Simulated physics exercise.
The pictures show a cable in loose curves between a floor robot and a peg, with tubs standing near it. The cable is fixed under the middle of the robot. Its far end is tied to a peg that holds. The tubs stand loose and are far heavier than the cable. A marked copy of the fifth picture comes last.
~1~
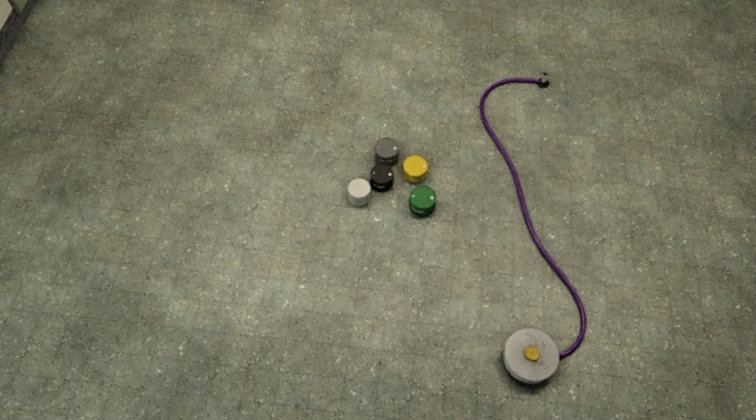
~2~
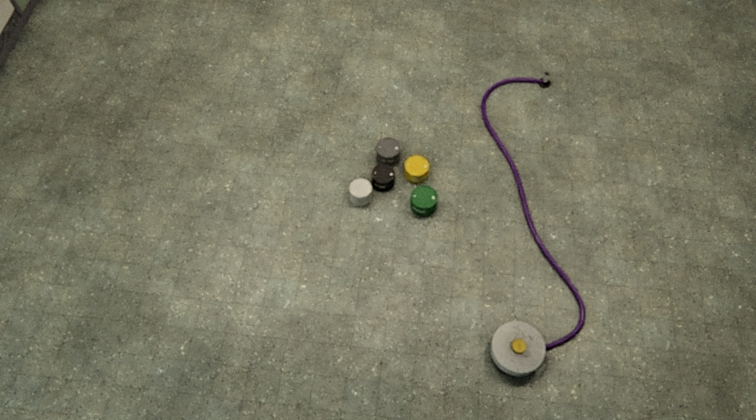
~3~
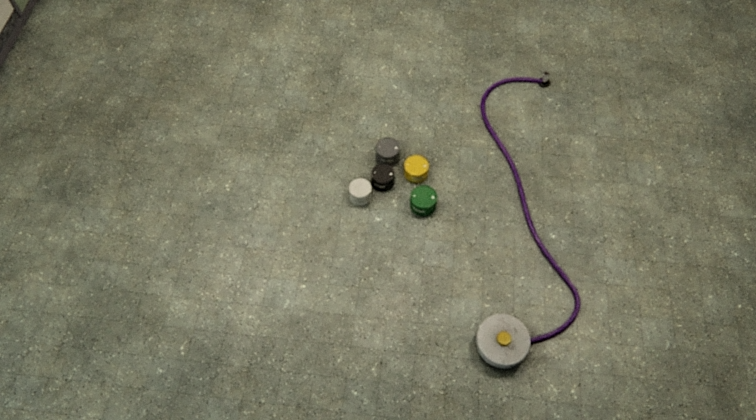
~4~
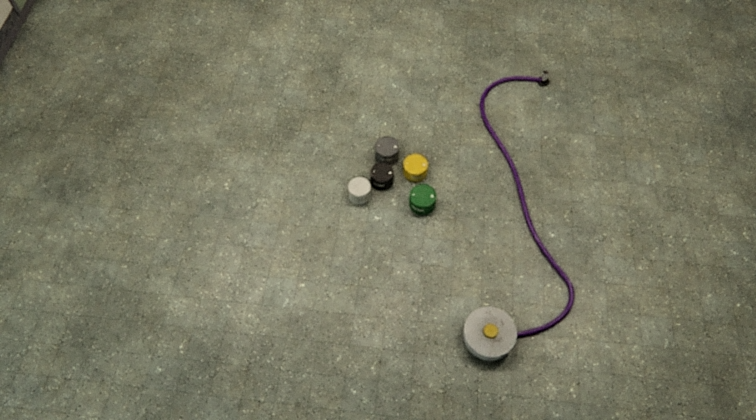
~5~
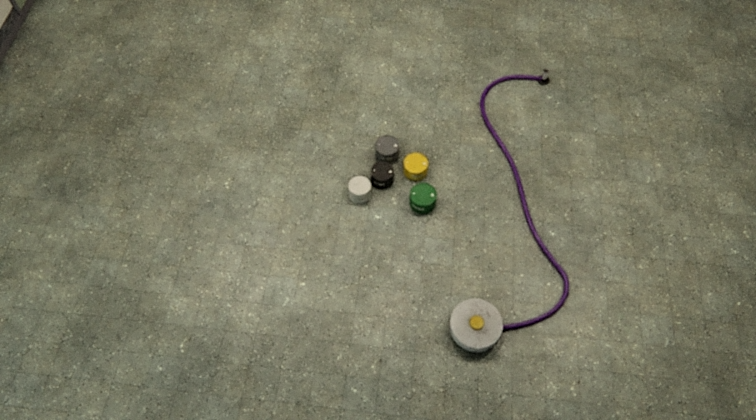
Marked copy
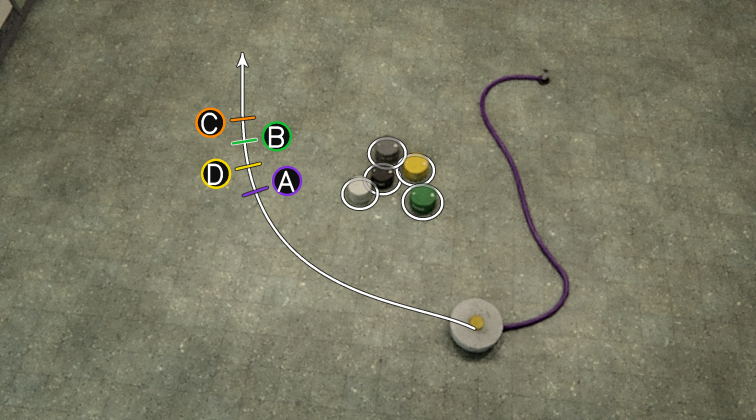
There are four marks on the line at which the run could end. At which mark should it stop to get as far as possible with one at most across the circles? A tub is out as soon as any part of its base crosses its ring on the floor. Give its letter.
Up to mark B.
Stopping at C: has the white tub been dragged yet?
By then, yes.
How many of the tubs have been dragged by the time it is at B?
One.
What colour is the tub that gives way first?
The green tub.
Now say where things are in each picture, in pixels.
The first frame shows green tub (422, 201); grey tub (387, 152); robot (530, 356).
The second frame shows robot (517, 349); black tub (383, 178).
The third frame shows robot (503, 341); white tub (360, 192).
The fourth frame shows robot (489, 334); grey tub (387, 150).
The fifth frame shows robot (476, 326); black tub (382, 175); yellow tub (416, 167); white tub (360, 190).
On the marked copy, A at (255, 192); B at (244, 142); C at (243, 119); D at (248, 166); the route from (475, 329) via (269, 221) to (242, 54).
With B. Early on, robot (353, 286).
Further on, robot (266, 214).
At the end, robot (243, 137); green tub (417, 188); one over the rings.
As for the rest, A is within the limit but short; C has three over the rings; D is within the limit but short.
